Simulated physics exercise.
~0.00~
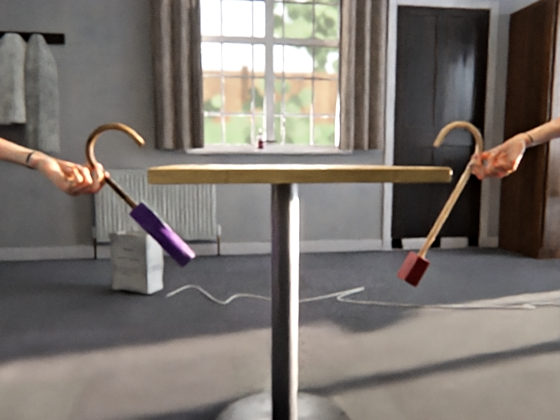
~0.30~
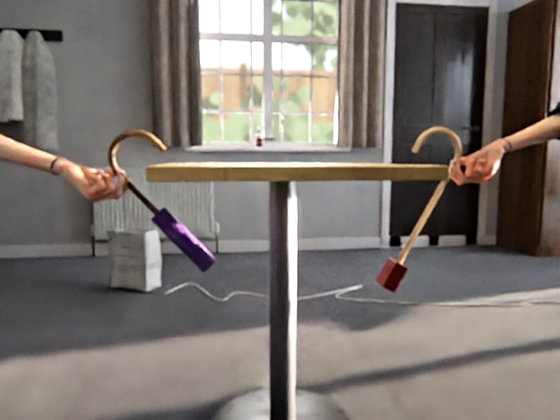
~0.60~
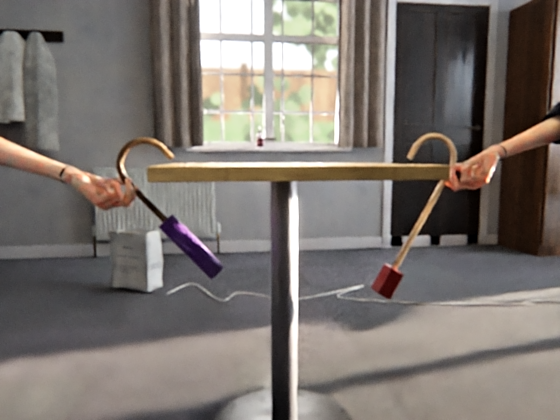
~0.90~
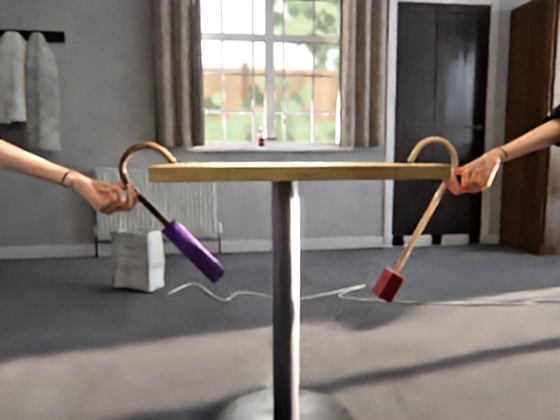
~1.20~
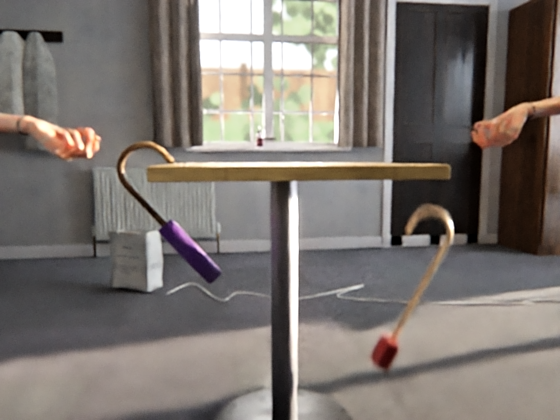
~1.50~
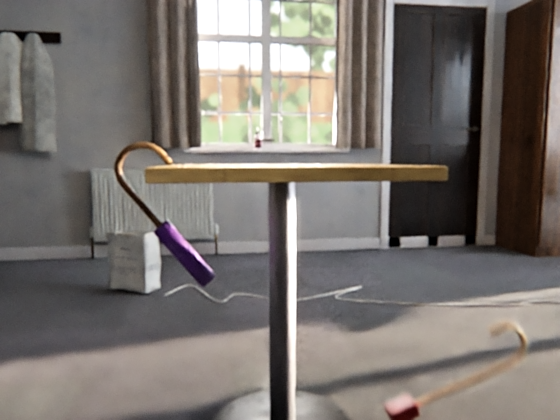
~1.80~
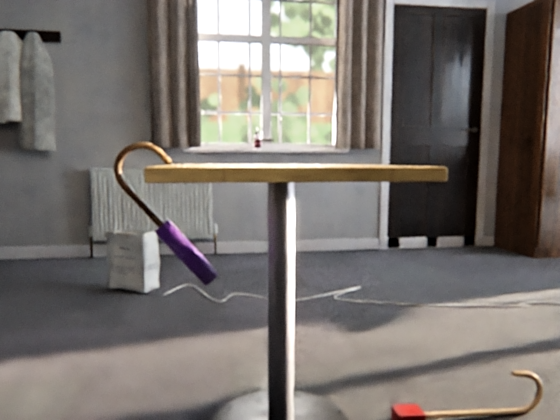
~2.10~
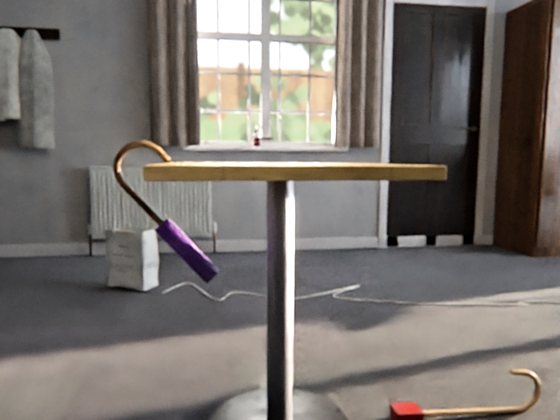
Two hands hook canes over a table and release; the purple-ended one hangs, the red-ended one falls.
